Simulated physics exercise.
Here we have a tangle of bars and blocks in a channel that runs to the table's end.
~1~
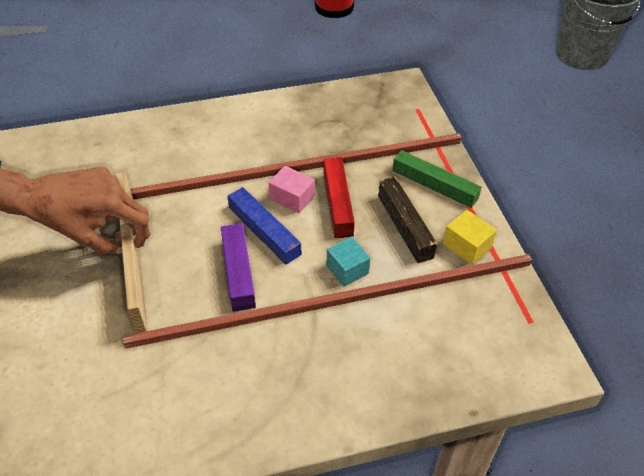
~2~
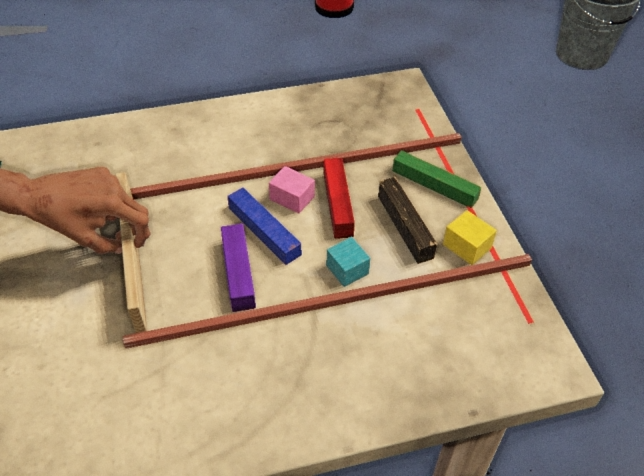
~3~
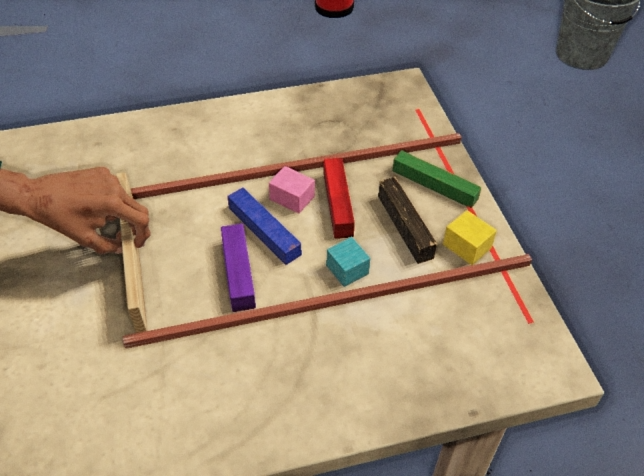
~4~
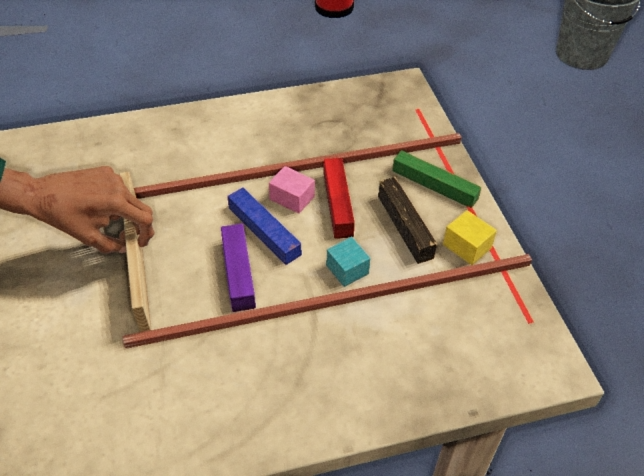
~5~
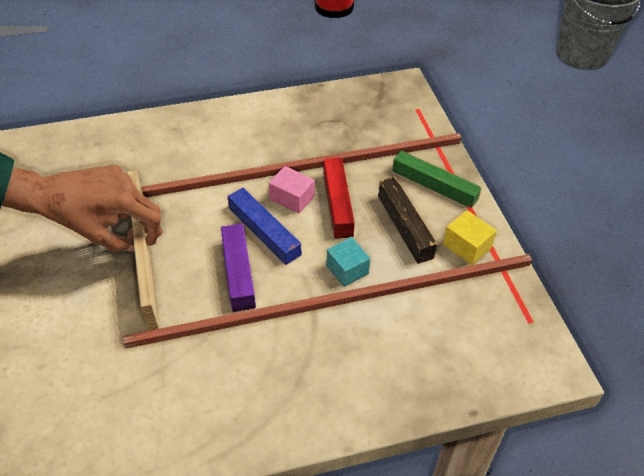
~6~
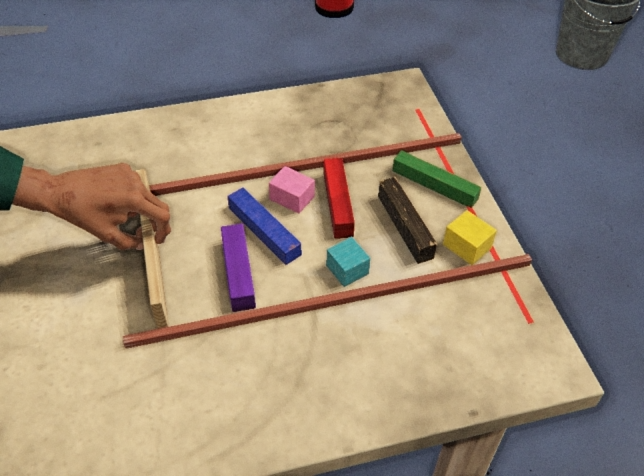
On a wooden tabletop, colored bars and blocks lie scattered between two reddish rails, with a red line crossing near the right end. A hand holds an upright board at the left, at first still, then slides it slightly to the right between the rails, while the bars and blocks stay unmoved.
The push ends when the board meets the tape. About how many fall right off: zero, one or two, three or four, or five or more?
The number that fall off is five or more.
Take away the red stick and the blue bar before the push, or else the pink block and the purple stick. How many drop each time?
The counts: 4 and 4.
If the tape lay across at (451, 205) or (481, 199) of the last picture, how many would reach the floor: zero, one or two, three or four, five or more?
One after another: Three to four; more than four.
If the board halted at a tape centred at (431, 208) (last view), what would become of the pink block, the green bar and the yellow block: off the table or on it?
The pink block survives, the green bar falls, the yellow block is lost.
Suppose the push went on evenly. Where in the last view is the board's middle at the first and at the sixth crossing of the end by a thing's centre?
First at (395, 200), next at (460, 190).
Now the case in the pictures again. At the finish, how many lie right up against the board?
The number is 2.
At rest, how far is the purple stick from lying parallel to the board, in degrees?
Roughly 0° out of line.
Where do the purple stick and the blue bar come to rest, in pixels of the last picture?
Near (491, 218) and (490, 182).
Soon after, none off yet; yellow block at rest near (469, 237); green bar at rest near (436, 179); black bar at rest near (406, 219).
In the end, the number that fall off is five or more; gone, pink block, turquoise block, red stick, black bar, green bar and yellow block.
